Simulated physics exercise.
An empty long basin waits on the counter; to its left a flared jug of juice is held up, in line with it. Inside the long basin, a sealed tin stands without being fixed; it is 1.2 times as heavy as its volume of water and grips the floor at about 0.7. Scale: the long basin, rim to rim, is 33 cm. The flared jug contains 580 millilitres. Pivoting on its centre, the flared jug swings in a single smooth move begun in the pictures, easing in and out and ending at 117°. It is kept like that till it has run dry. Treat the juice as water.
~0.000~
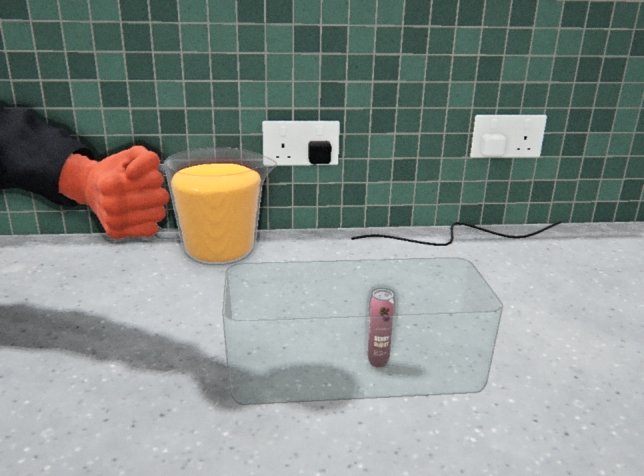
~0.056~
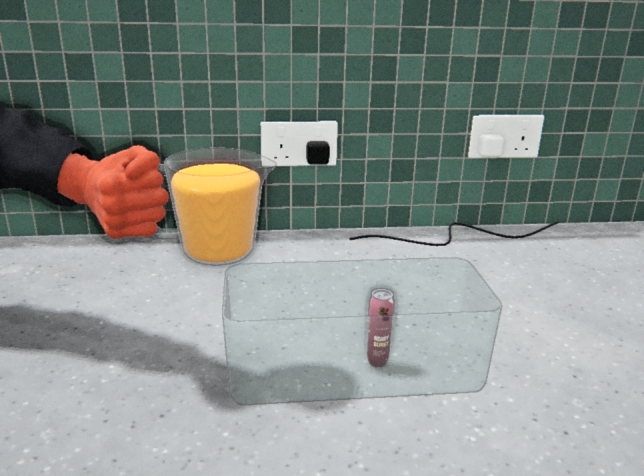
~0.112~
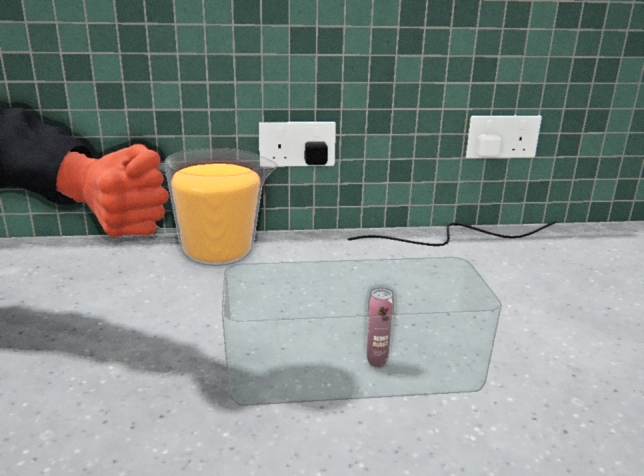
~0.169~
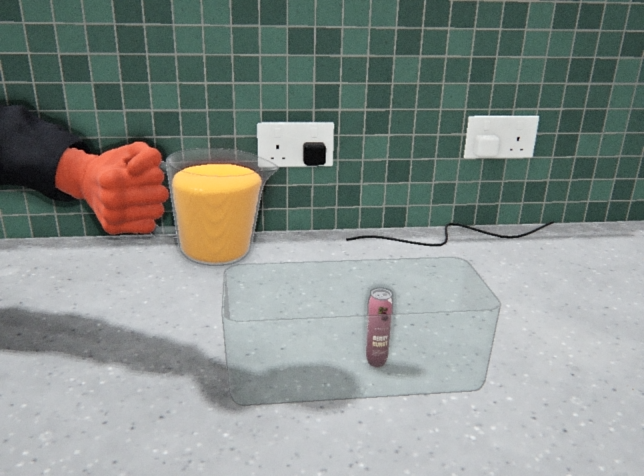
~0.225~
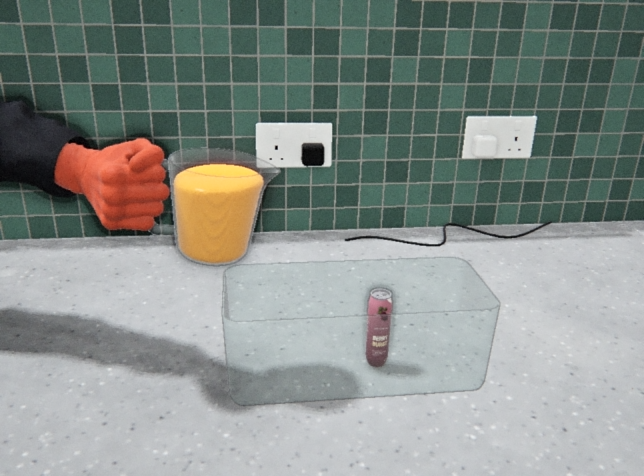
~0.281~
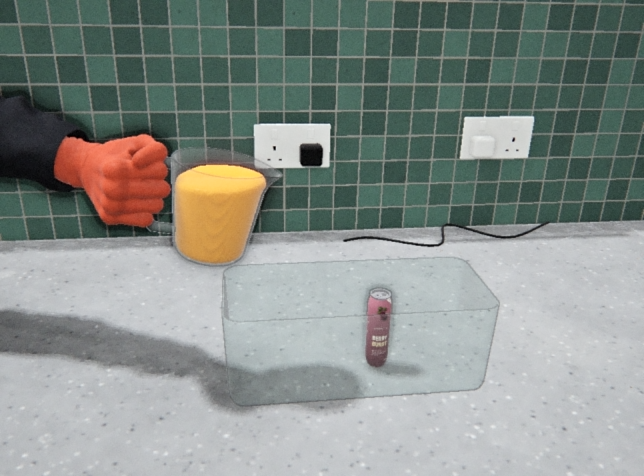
A flared jug of orange juice, beside a red-gloved hand, hangs level and nearly still to the left of a clear long basin with a small pinkish-red tin inside. The jug then tilts slightly to the right, its juice staying inside, while the basin and tin remain motionless on the counter.
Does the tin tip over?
It's bound to withstand the flow.
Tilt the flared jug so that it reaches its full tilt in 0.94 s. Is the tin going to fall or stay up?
Then the tin does not tip.
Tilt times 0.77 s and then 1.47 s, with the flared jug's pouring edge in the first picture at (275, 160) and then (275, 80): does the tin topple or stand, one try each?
First it stays on its base; then it stays on its base.
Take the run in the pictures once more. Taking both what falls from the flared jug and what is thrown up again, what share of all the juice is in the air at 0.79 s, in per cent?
At that moment, about 16 percent.
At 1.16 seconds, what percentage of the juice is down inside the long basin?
80 per cent or thereabouts.
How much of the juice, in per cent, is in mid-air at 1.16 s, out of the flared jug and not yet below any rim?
Estimate: Around 8 per cent.
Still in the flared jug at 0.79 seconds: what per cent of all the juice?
I reckon about 74 in a hundred is still held.
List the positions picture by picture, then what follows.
In the first frame, tilt 0°; pouring edge (277, 162); surface from (172, 176) to (261, 175); the long basin's rim runs from (225, 292) to (486, 284); the tin's top is at (383, 298).
In the second frame, tilt 0°; pouring edge (277, 163); surface from (172, 176) to (260, 175).
In the third frame, tilt 2°; pouring edge (277, 164); surface from (172, 175) to (261, 176).
In the fourth frame, tilt 4°; pouring edge (279, 166); surface from (173, 176) to (262, 176).
In the fifth frame, tilt 7°; pouring edge (280, 170); surface from (174, 176) to (265, 176).
In the sixth frame, tilt 10°; pouring edge (282, 174); surface from (176, 178) to (267, 177).
After 0.79 s the tilt is 65° and 73 per cent is still to pour; the tin stands where it began.
After 1.16 s the tilt is 105° and 12 per cent is still to pour; the tin stands where it began.
After 1.55 s the tilt is 117° and 0 per cent is still to pour; the tin stands where it began.
After 1.97 s the tilt is 117° and 0 per cent is still to pour; the tin stands where it began.
In the end the tin stands where it began.
